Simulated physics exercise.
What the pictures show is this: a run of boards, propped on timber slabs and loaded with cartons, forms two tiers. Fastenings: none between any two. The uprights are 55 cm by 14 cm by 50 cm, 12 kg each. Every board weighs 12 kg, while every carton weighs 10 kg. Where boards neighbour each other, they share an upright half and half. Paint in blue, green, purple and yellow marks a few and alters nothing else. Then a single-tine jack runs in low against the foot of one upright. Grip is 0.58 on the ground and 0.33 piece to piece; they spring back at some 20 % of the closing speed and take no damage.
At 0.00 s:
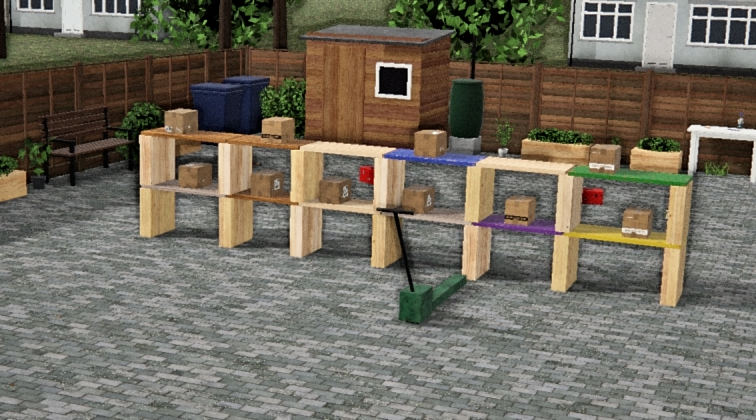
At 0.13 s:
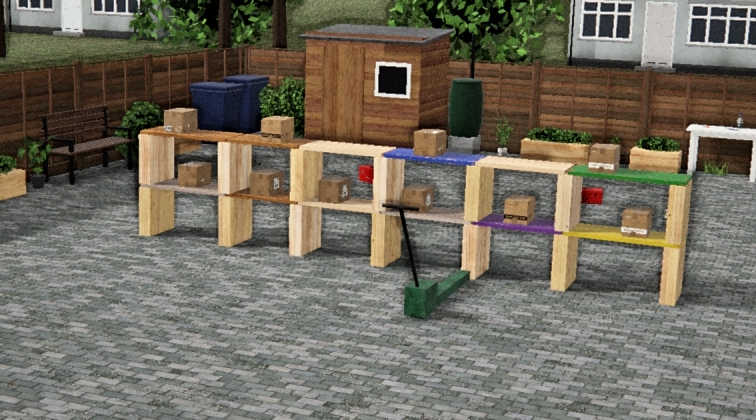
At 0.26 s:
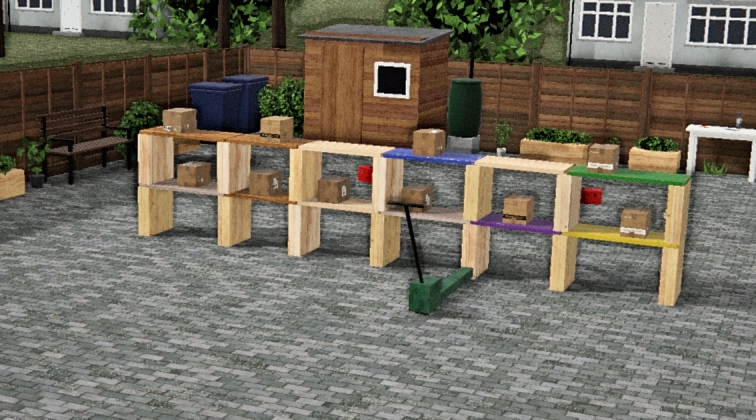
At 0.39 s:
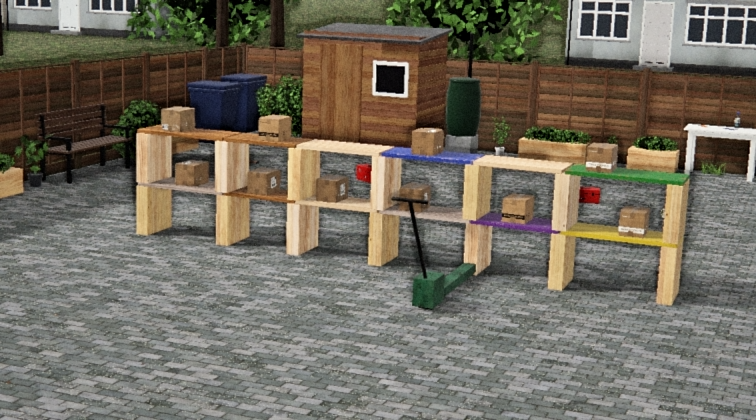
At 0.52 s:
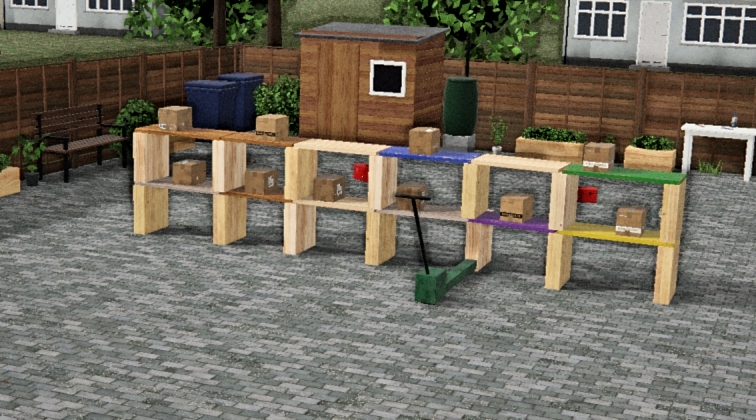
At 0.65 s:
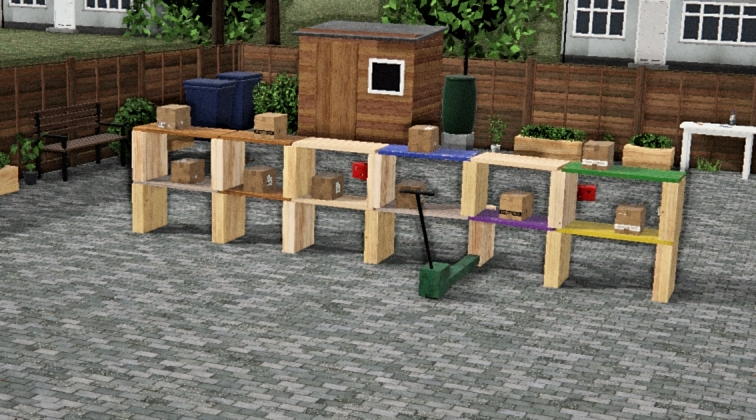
The clip opens on two tiers of boards propped on timber uprights and loaded with cartons in a paved yard, a green jack with a black handle standing in front. The jack slides in toward the uprights right of centre, and then the purple and blue boards there shift very slightly.
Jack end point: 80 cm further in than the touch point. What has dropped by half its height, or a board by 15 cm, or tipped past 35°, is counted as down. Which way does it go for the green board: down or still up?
Still up.
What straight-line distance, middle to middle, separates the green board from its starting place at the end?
Net straight-line distance: Approx. 0 cm.
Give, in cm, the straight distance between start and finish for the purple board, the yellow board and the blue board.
The purple one ends 30 cm from its start, the yellow one 0 cm and the blue one 50 cm.
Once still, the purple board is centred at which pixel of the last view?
Roughly (521, 246).
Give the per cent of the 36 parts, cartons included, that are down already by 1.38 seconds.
20 %.
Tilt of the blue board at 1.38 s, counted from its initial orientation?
It's at some 40 degrees.
By 0.92 s, none of the 36 pieces down, 10 disturbed; green board unmoved; purple board tilted 5°.
By 1.08 s, 8 of the 36 pieces down; green board tilted 3°; purple board tilted 31°, 21 cm lower.
By 1.38 s, 8 of the 36 pieces down; green board unmoved; purple board tilted 40°, 27 cm lower.
When it is over (2.5 s), 8 of the 36 pieces down; green board unmoved; purple board tilted 40°, 27 cm lower; blue board tilted 36°, 54 cm lower. In pixels of the last frame, middles, green board near (623, 172), purple board near (521, 246).
